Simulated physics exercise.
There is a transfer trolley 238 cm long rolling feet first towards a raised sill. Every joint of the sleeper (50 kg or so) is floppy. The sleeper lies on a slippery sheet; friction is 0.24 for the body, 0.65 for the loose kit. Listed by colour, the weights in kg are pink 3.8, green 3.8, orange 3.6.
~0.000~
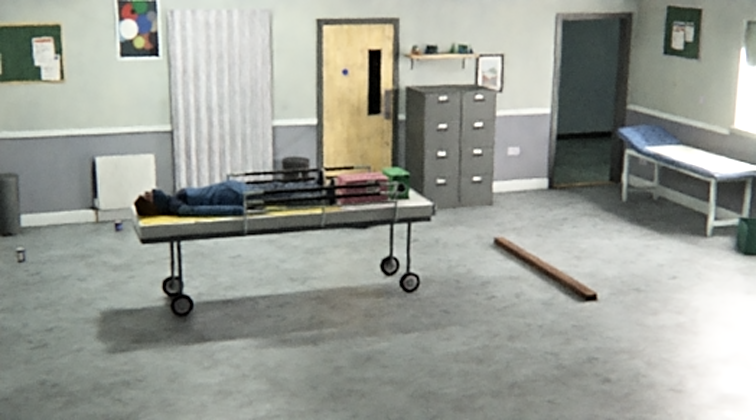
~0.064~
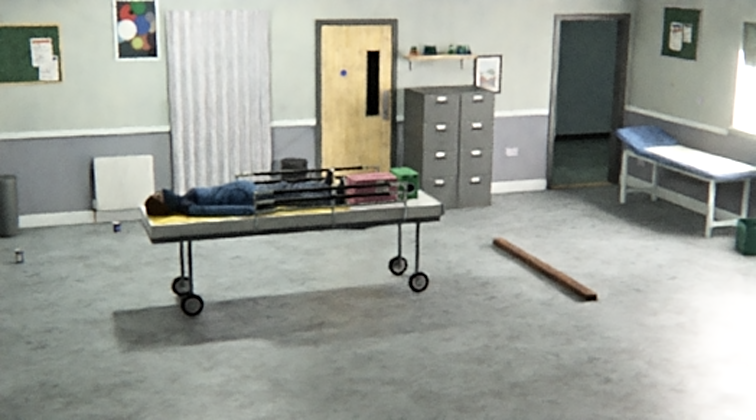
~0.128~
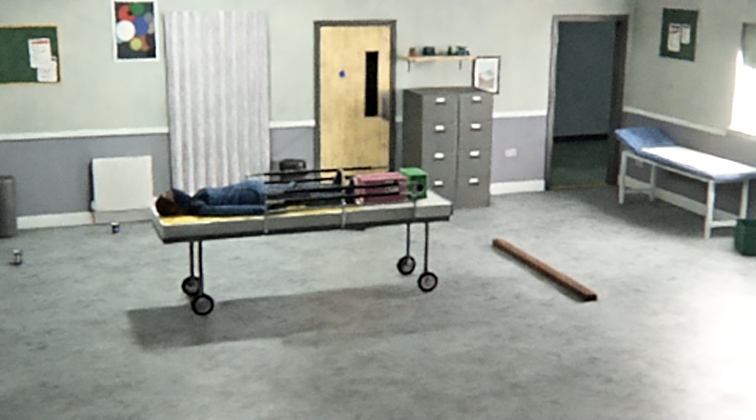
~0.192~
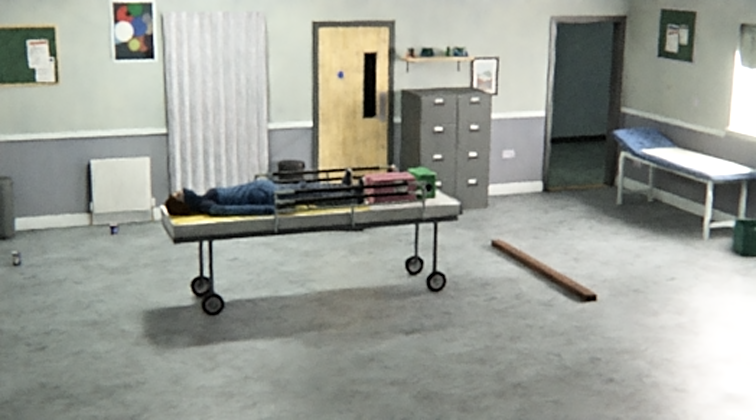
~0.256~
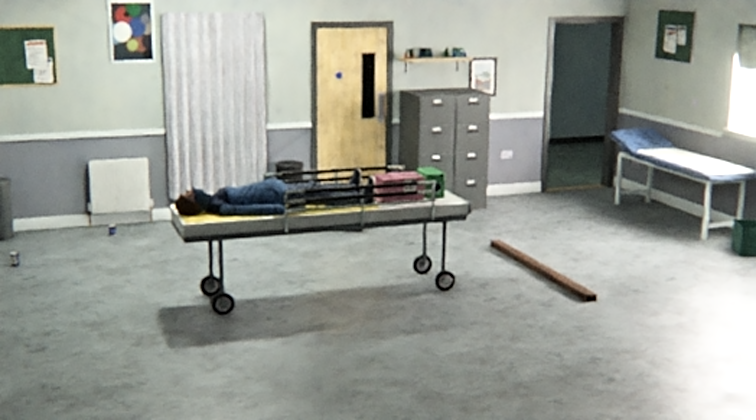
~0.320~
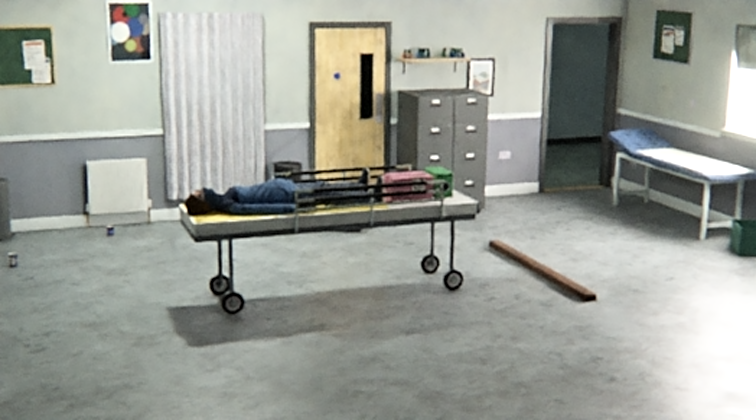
A person in blue lay still on their back on a wheeled trolley, with pink and green items by their feet, as it rolled slowly a short way right across a grey-floored room.
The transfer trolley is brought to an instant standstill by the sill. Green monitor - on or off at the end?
Green monitor: On.
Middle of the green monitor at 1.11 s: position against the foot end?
Short of it by around 10 cm.
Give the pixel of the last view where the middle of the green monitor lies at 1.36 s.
At that moment it is near (538, 175) in the last picture's view.
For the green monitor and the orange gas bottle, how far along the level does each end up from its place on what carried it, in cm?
Shift: Green monitor 15; orange gas bottle 15.
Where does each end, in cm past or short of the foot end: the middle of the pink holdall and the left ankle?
Pink holdall: 30 cm short; left ankle: 60 cm short.
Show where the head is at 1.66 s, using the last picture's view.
Around (338, 194).
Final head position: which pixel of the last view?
Around (338, 194).
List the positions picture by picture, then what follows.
Green monitor (396, 184), left ankle (316, 191), pink holdall (363, 189); 124 cm still to roll, in the first frame.
Green monitor (404, 184), left ankle (325, 191), pink holdall (372, 189); 116 cm still to roll, in the second frame.
Green monitor (413, 184), left ankle (334, 191), pink holdall (381, 189); 108 cm still to roll, in the third frame.
Green monitor (422, 183), left ankle (343, 191), pink holdall (390, 189); 99 cm still to roll, in the fourth frame.
Green monitor (430, 183), left ankle (351, 190), pink holdall (399, 188); 91 cm still to roll, in the fifth frame.
Green monitor (439, 182), left ankle (360, 190), pink holdall (408, 188); 83 cm still to roll. Speed about 1.3 m/s, in the sixth frame.
Contact comes at 0.96 s.
After 1.11 s the green monitor is 11 cm short of the foot end, tilted 5°, near (535, 175) in the last picture's view; the left ankle 73 cm short of the foot end.
After 1.36 s the green monitor is 8 cm short of the foot end, tilted 0°, near (538, 175) in the last picture's view; the left ankle 58 cm short of the foot end.
After 1.66 s the green monitor is 8 cm short of the foot end, tilted 0°, near (538, 175) in the last picture's view.
When all is still (1.9 s), pink holdall stays on; green monitor stays on; orange gas bottle stays on; left ankle stops short of the foot end.
